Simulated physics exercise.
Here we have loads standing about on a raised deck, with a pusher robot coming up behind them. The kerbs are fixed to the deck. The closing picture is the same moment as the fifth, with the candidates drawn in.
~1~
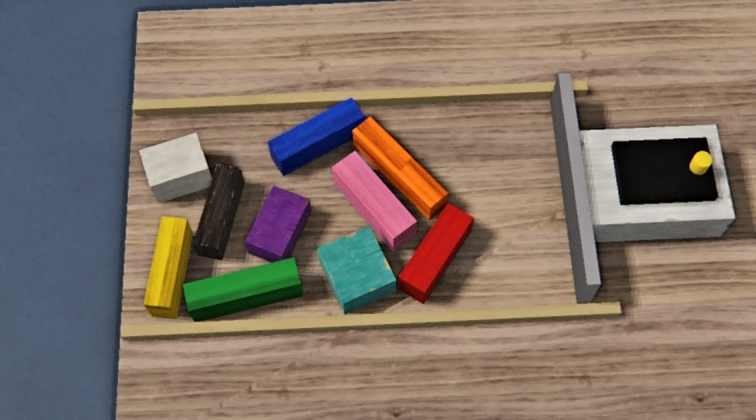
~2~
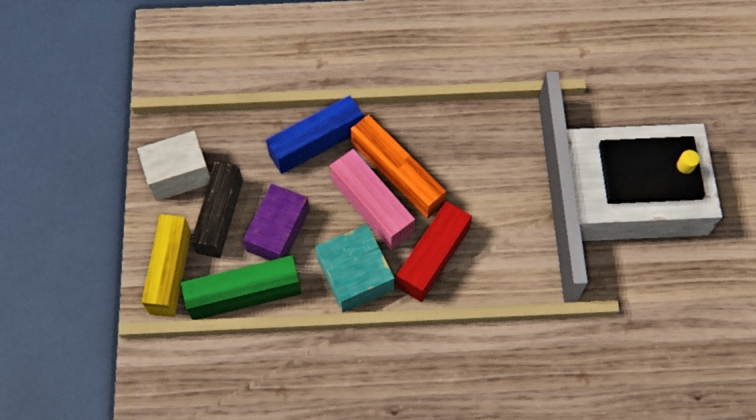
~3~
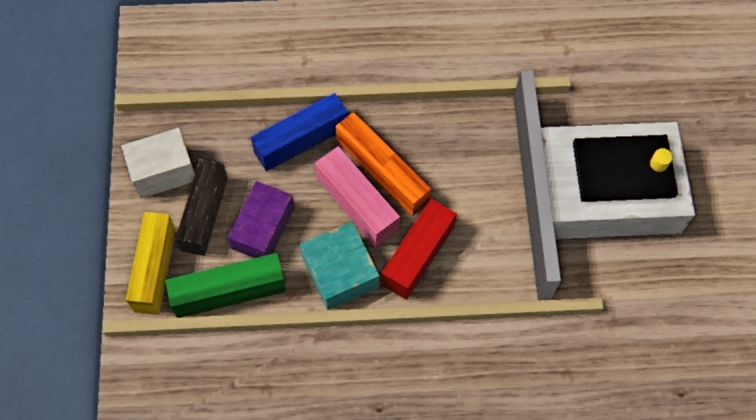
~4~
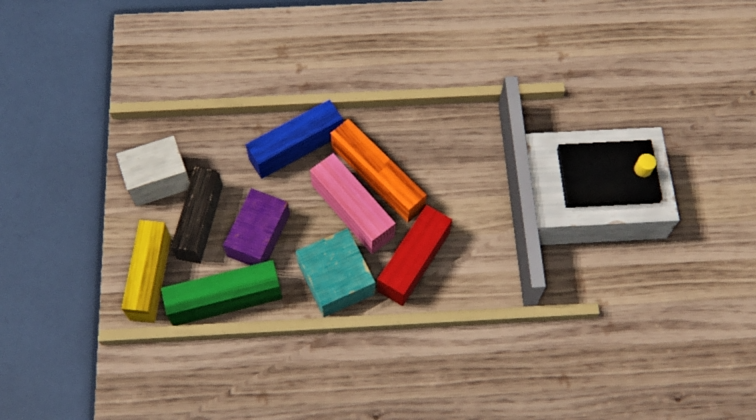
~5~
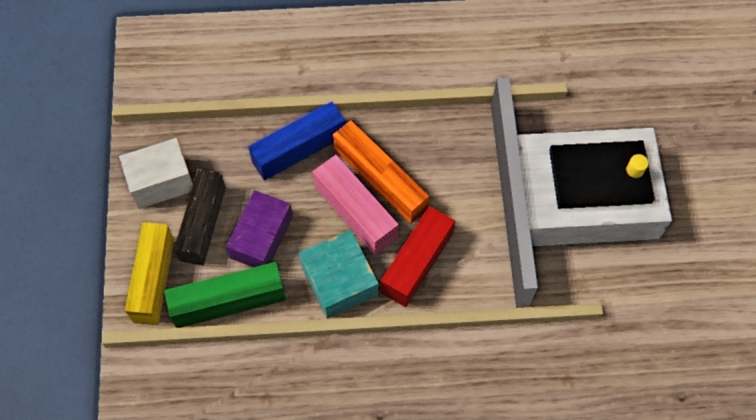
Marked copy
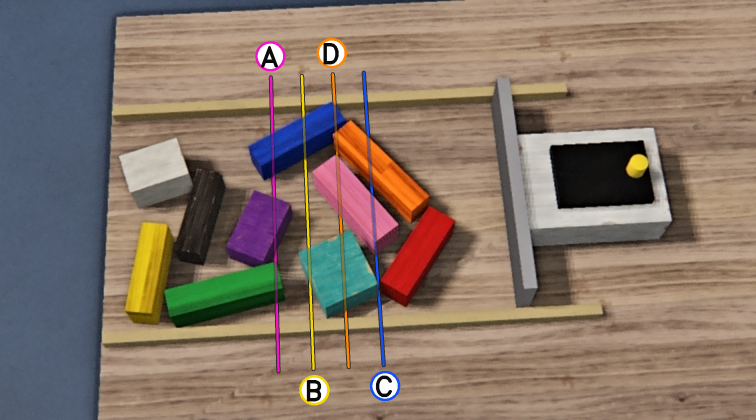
A wide grey pusher plate on a white, black-topped robot with a yellow knob stands at the right of a wood-grained deck, seen from high above, with blue at the left edge. Between two pale rails lie white, black, yellow, green, purple, blue, pink, orange, turquoise and red blocks. The robot slides slowly left toward the motionless blocks without touching them, while the camera shifts slightly.
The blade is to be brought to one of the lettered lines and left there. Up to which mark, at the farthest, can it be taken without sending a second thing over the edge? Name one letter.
Stop at A.
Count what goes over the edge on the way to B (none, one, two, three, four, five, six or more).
By then, none.
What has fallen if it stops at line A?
The yellow stick.
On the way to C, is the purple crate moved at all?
No.
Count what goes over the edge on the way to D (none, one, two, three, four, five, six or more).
The count is none.
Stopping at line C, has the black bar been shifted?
No.
On the marked copy, A at (274, 215); B at (307, 213); C at (373, 210); D at (340, 211).
With A. Early on, robot (507, 179); red stick (400, 266); orange stick (376, 171).
Further on, robot (420, 183); yellow stick (133, 269); green stick (176, 295).
At the end, robot (355, 187); yellow stick over the edge; green stick (116, 306); one fallen.
As for the rest, B is within the limit but short; C is within the limit but short; D is within the limit but short.
